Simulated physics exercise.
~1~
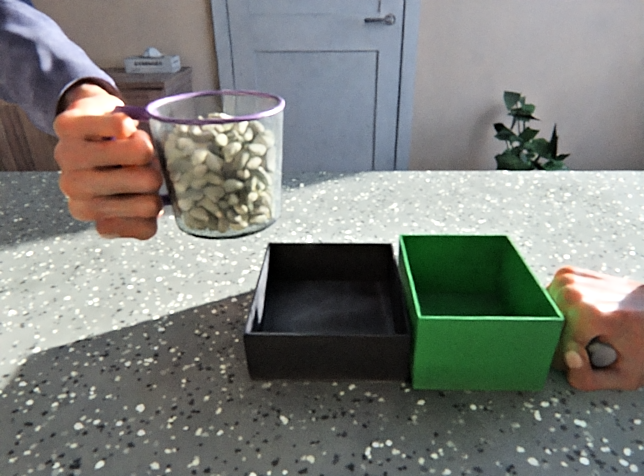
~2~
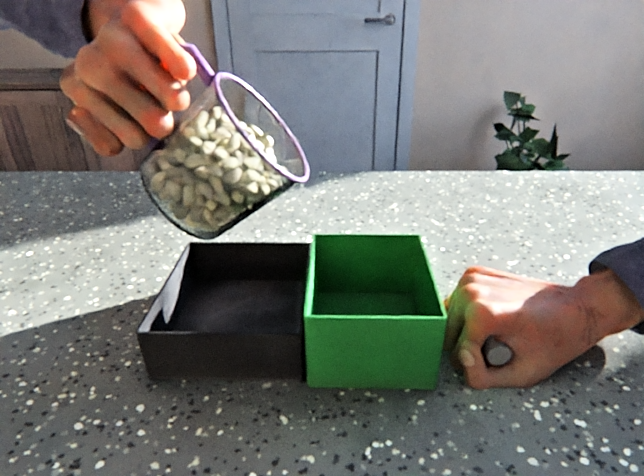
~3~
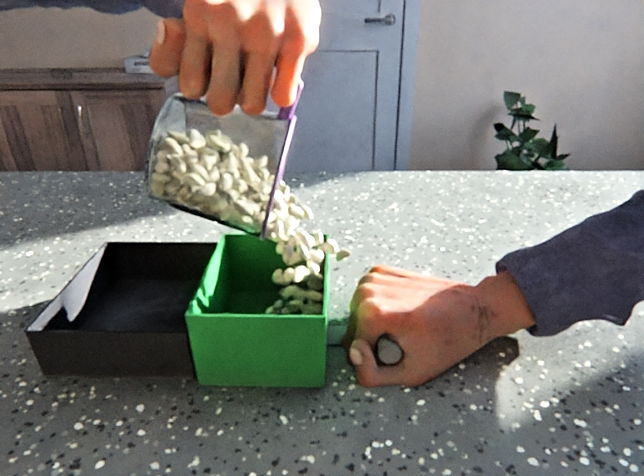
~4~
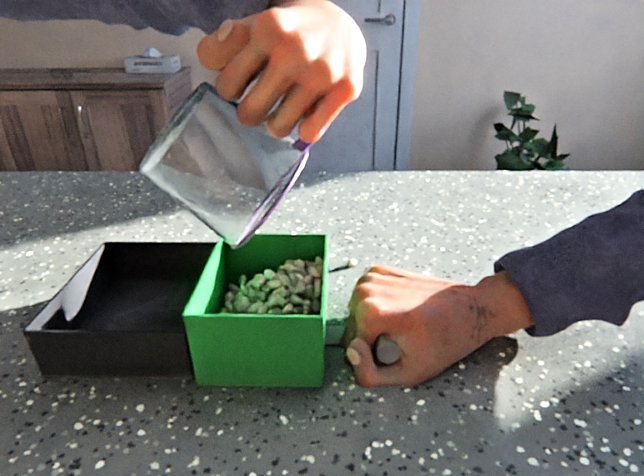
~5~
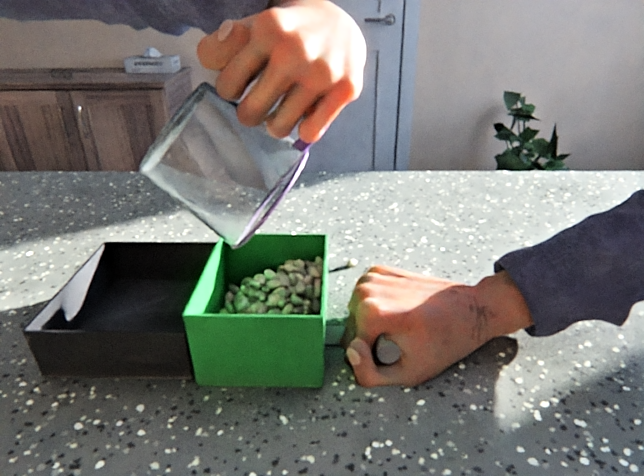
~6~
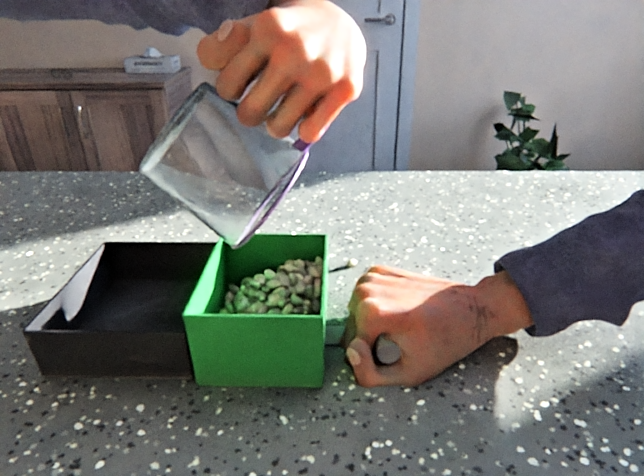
A person's hand holds a clear cup with a purple rim, full of white beans, above a speckled grey table seen from the front and slightly above, with a door and a plant behind. Below sit a black tin and, to its right, a green tin, with another hand beside it. The tins slide left together while the cup begins to tip to the right. The tins come to a stop as the beans spill over the rim into the green tin. The cup tilts further until it is empty and stays tipped, with all the beans heaped in the green tin and the black one empty.
